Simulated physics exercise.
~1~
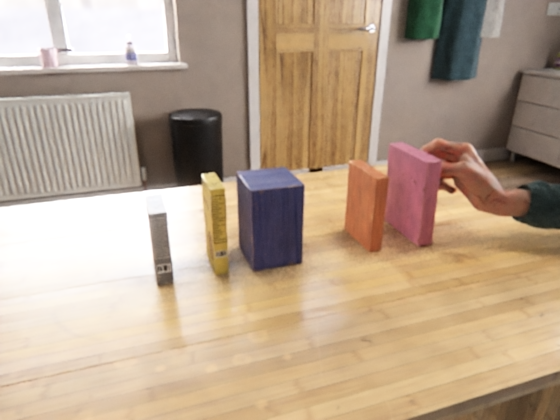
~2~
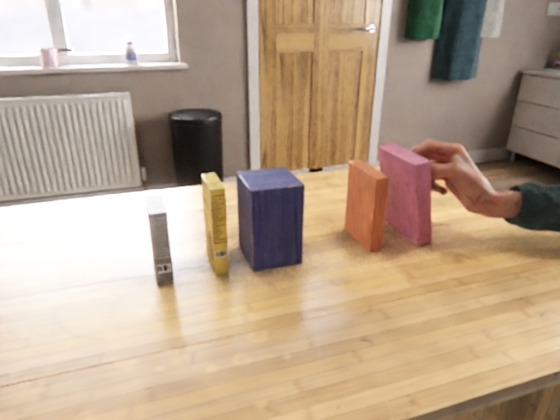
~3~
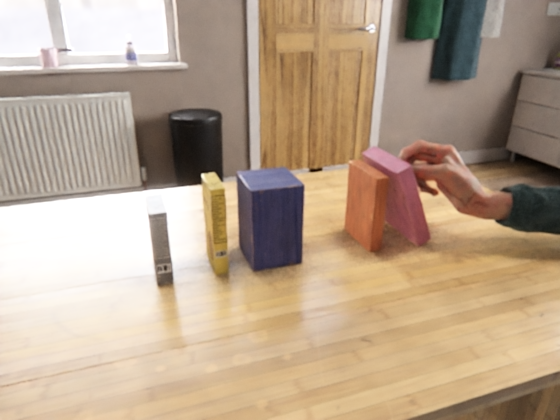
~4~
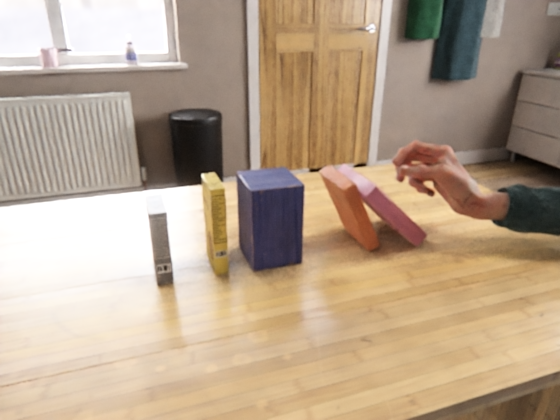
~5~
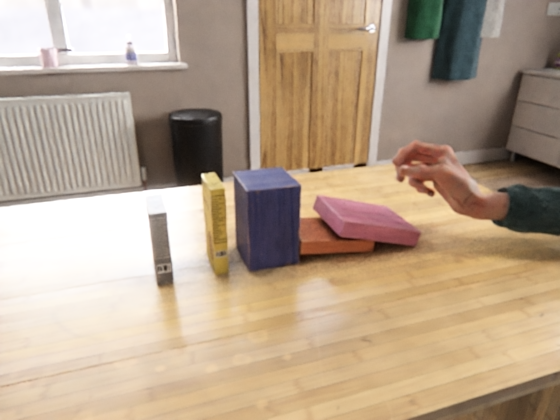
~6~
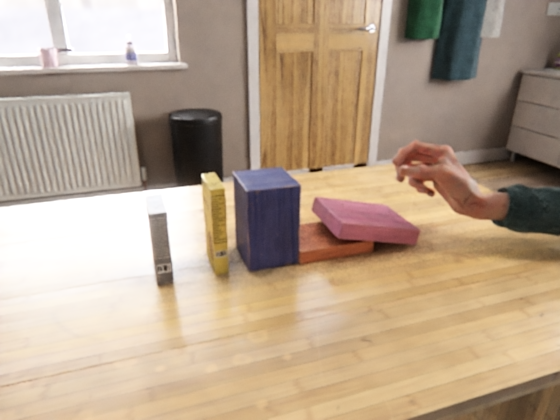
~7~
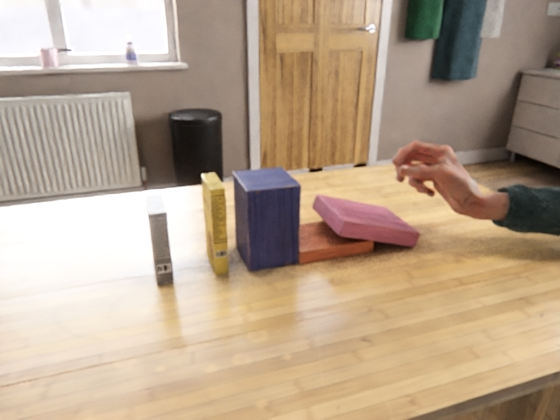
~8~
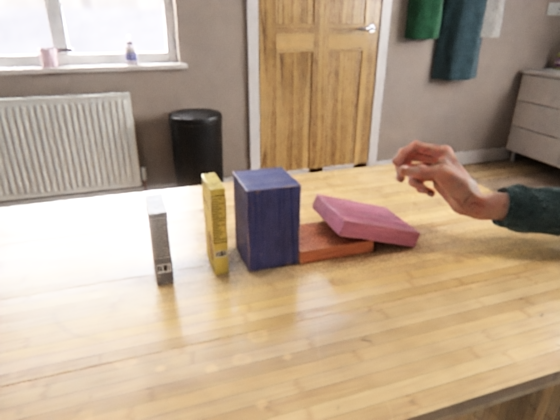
A light wooden table stands in a room with a radiator, a black bin and a wooden door behind it, seen from slightly above by a still camera. Along it, from left to right, stand a slim grey packet, a yellow packet, a thick dark blue block, an orange board and a pink board. A hand on the right tips the pink board leftward until it leans on the orange one. Both boards topple left towards the blue block, which barely shifts and stays upright. The orange board ends flat beside it, the pink board resting slanted on top, while both packets stand untouched and the hand hovers nearby.
